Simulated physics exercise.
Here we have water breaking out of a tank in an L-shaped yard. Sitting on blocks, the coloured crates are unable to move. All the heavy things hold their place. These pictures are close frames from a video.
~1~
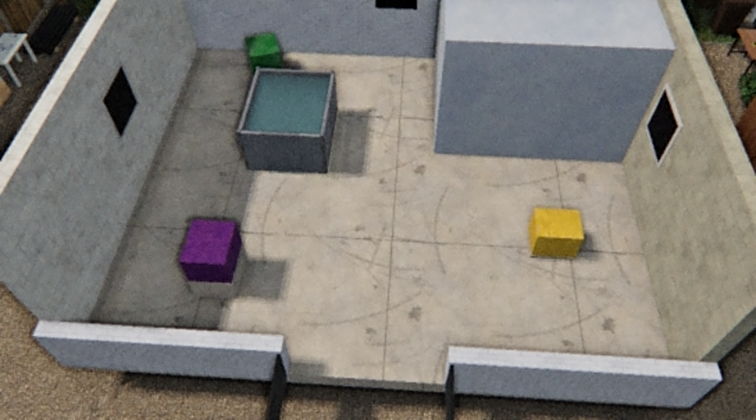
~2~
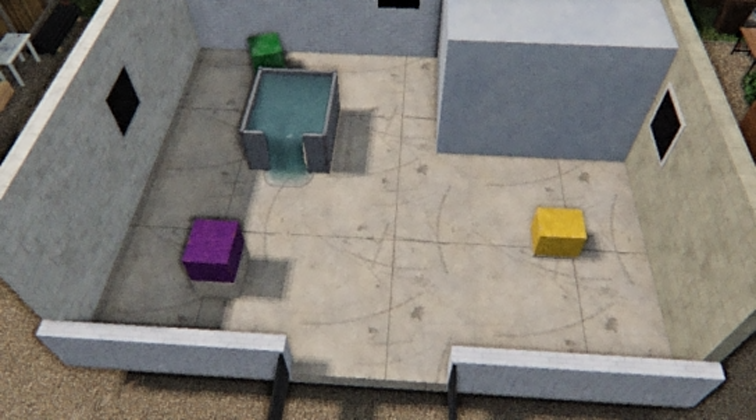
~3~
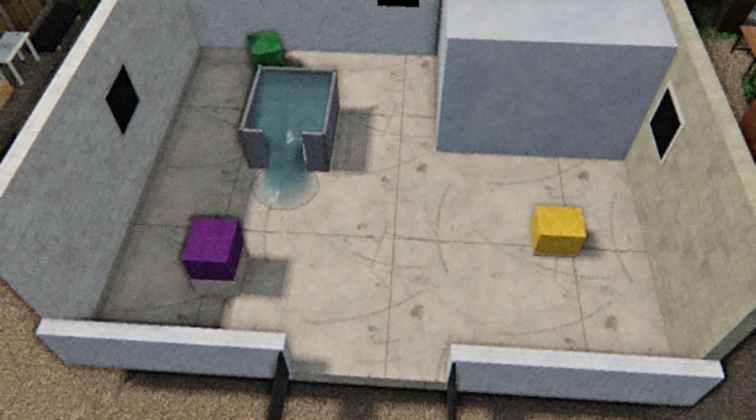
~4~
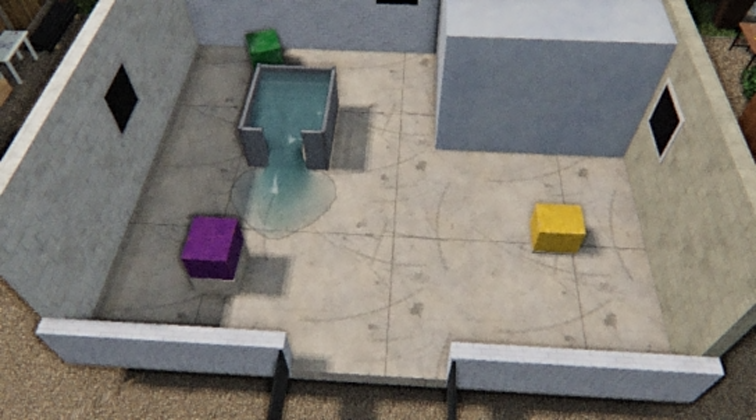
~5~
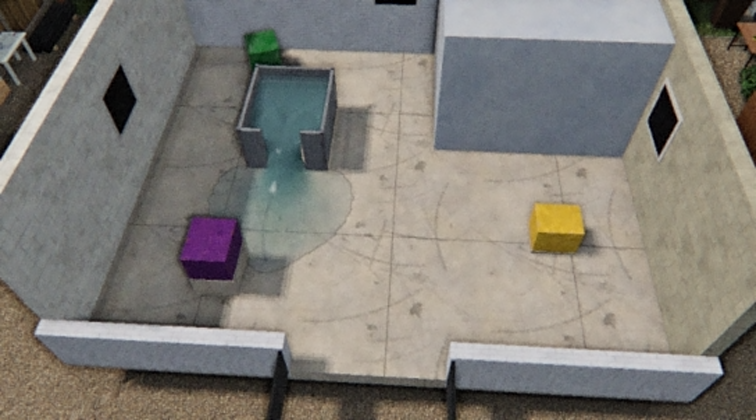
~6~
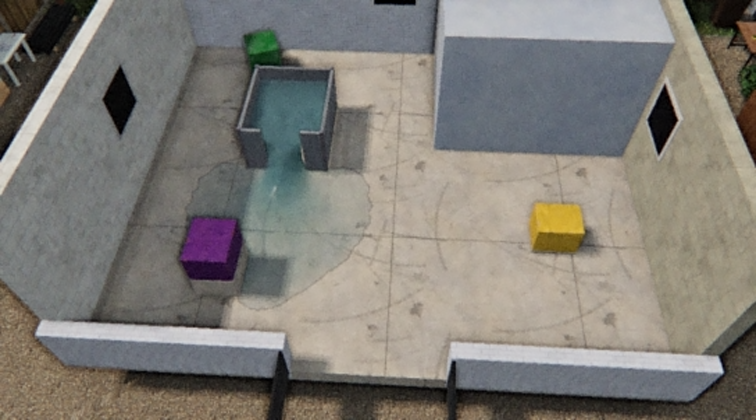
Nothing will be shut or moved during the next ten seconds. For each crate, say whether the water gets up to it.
Yellow crate: No; purple crate: No; green crate: No.
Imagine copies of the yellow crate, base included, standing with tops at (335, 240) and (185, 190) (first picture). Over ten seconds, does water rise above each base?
One after the other: Is topped, is soaked.
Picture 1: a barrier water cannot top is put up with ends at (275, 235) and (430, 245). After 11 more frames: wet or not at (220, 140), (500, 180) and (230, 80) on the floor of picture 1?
Taking the three spots in order: Spared, soaked, spared.
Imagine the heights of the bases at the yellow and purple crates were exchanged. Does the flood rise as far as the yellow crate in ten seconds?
The yellow crate is not reached.
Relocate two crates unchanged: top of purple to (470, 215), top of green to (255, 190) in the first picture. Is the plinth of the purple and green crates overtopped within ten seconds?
Result: Purple one avoids the flood; green one is overtopped.
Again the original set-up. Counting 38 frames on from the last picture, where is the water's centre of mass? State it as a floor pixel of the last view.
I'd place it roughly at (270, 225).
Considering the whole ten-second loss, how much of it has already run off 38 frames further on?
Roughly 70 %.
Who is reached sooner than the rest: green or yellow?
That's the yellow one.
A moment on, water covers 30 % of the floor; the yellow crate not reached, the purple crate water round its plinth, the green crate not reached.
Next, water covers 35 % of the floor; the yellow crate not reached, the purple crate water round its plinth, the green crate not reached.
Then, water covers 40 % of the floor; the yellow crate water round its plinth, the purple crate water round its plinth, the green crate not reached.
Later, water covers 45 % of the floor; the yellow crate water round its plinth, the purple crate water round its plinth, the green crate not reached.
In the end, water covers 60 % of the floor; the yellow crate stayed above the water, the purple crate stayed above the water, the green crate stayed above the water.
